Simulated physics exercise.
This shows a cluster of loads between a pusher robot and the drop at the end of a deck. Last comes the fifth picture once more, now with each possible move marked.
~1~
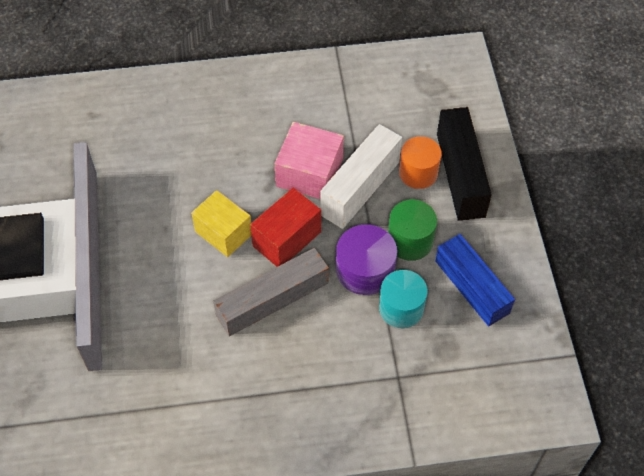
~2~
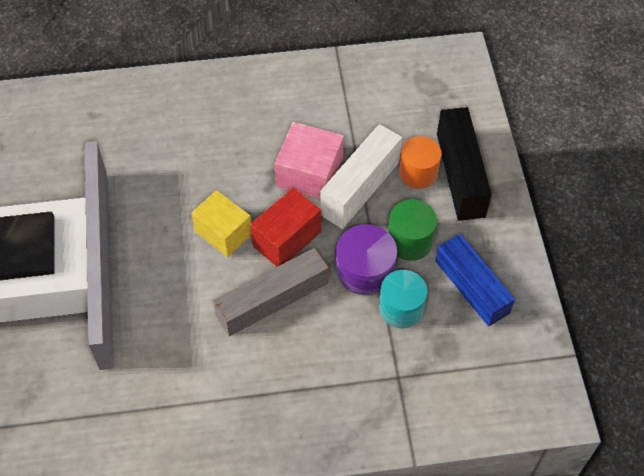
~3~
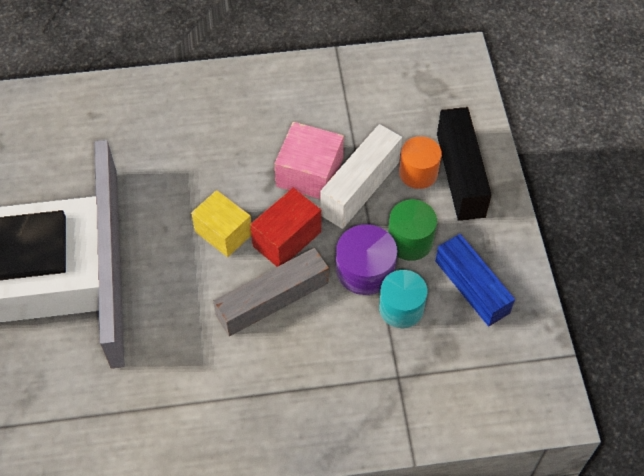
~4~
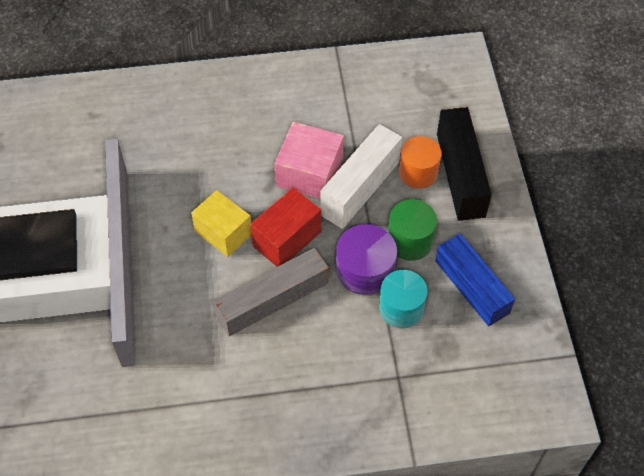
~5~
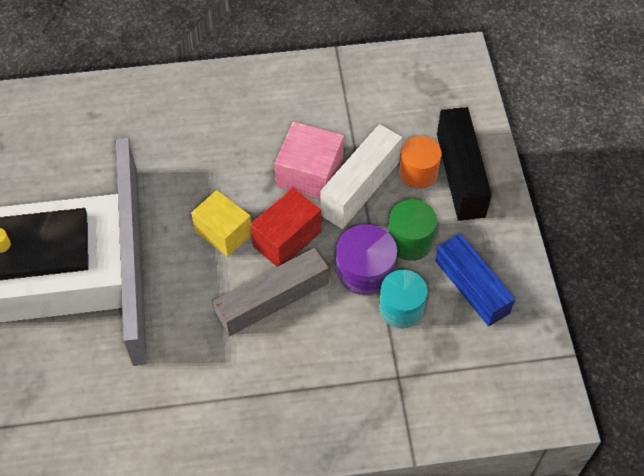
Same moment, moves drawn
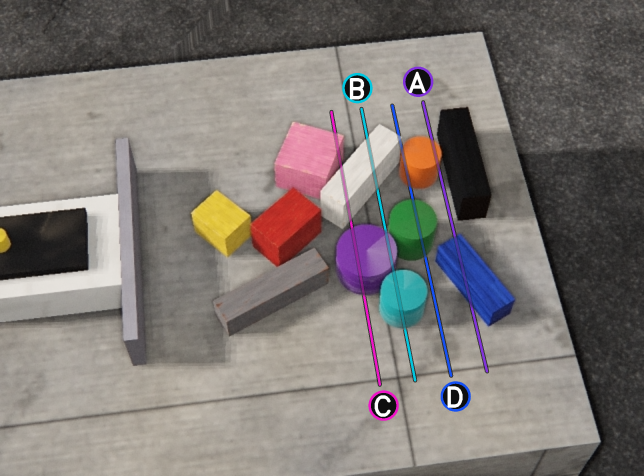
A white pusher robot with a flat grey blade creeping right across a grey deck towards a motionless cluster of coloured blocks.
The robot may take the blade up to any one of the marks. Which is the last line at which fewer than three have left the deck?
It should halt at D.
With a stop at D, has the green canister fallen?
By then, no.
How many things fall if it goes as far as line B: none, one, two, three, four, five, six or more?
In all, none.
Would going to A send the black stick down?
Yes.
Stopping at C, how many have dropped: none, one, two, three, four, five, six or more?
In all, none.
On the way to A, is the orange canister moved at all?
Yes.
On the copy, A at (452, 226); B at (386, 234); C at (354, 237); D at (419, 230).
On D. First, robot (153, 230); green canister (424, 223); purple canister (388, 256).
Then, robot (262, 218); blue stick (511, 278); black stick (472, 163).
Finally, robot (340, 209); black stick over the edge; purple canister over the edge; two fallen.
By contrast, A drops three; B is within the limit but short; C is within the limit but short.
